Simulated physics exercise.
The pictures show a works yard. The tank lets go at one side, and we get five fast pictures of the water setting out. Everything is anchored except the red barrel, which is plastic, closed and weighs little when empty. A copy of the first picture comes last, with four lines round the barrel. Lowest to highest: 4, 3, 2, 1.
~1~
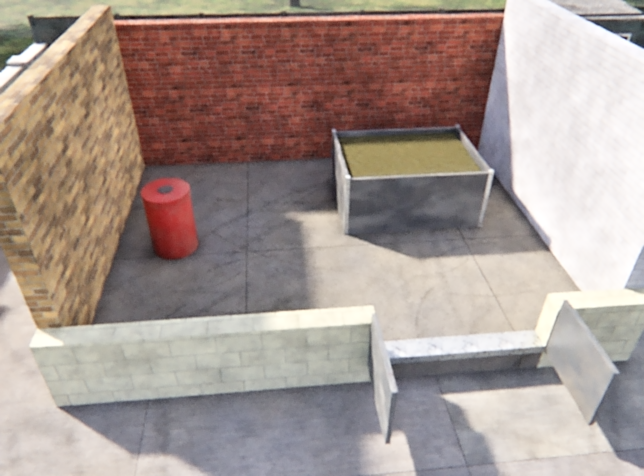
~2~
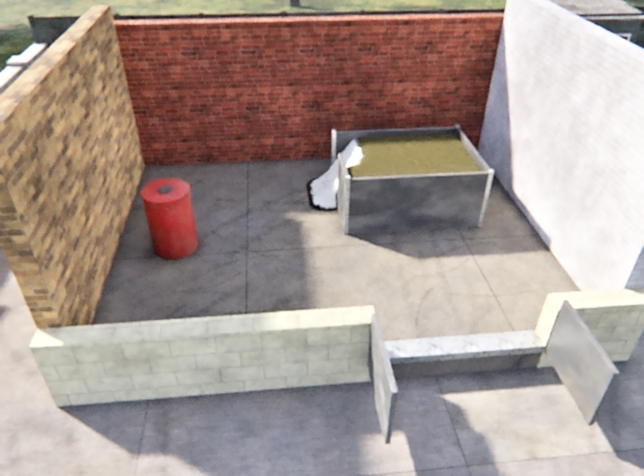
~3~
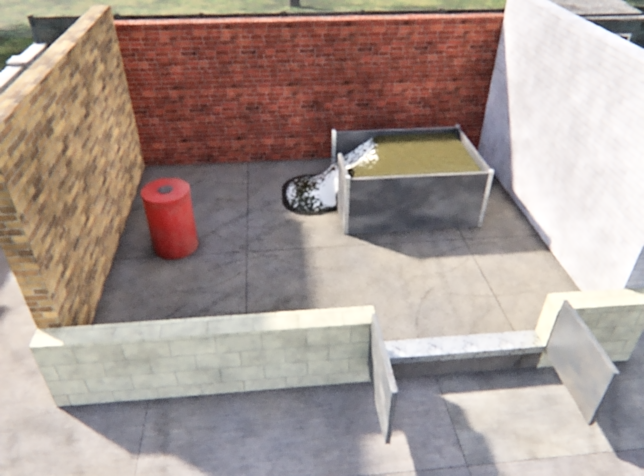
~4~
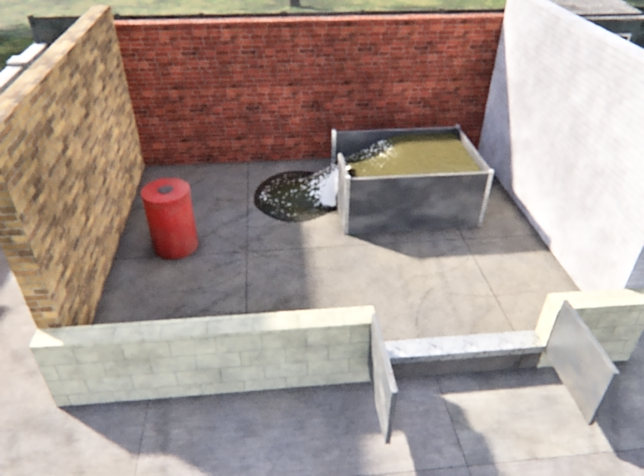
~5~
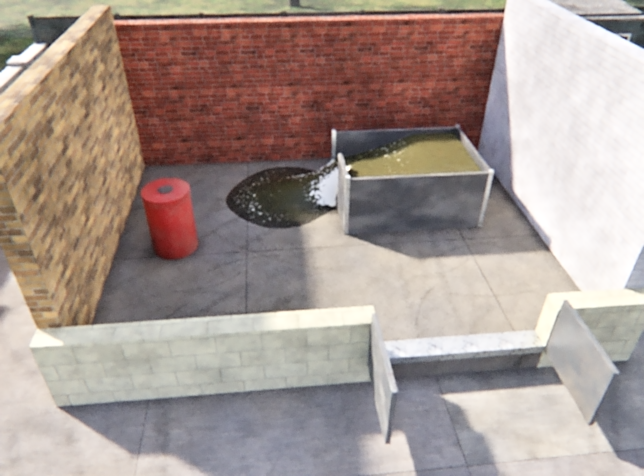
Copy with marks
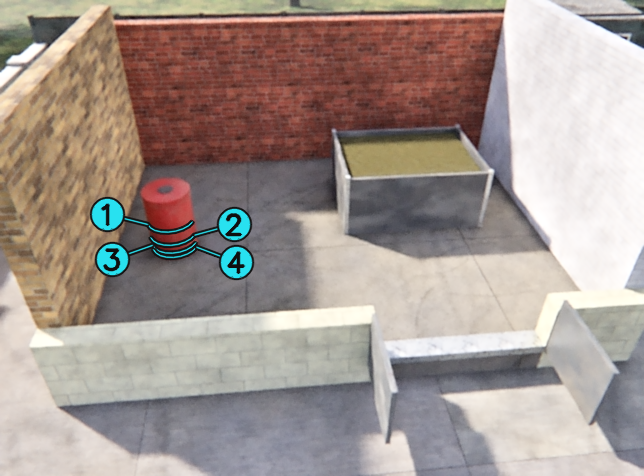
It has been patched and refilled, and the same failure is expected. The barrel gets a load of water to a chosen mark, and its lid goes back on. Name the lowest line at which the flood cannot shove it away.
1.
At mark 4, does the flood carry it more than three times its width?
Yes.
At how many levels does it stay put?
One.
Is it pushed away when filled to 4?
Yes, that goes wrong.
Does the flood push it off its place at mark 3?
Yes, it does.
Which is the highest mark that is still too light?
That is mark 2.
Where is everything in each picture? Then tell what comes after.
Lid of the red barrel at (165, 190); tank full, its middle at (407, 156); open gate at (461, 303).
Water covers 1 % of the ground and is seen nearest the barrel at (320, 206).
Water covers 3 % of the ground and is seen nearest the barrel at (290, 203).
Water covers 6 % of the ground and is seen nearest the barrel at (273, 214).
Lid of the red barrel at (165, 190); water covers 9 % of the ground and is seen nearest the barrel at (251, 217).
On the marked copy, 1 at (168, 232); 2 at (170, 245); 3 at (172, 253); 4 at (173, 257); from the bottom up 4, 3, 2, 1.
For mark 1, it does not move.
For mark 2, it is pushed about half its own width away.
For mark 3, it is pushed about 4 times its own width away.
For mark 4, it is pushed about 6 times its own width away.
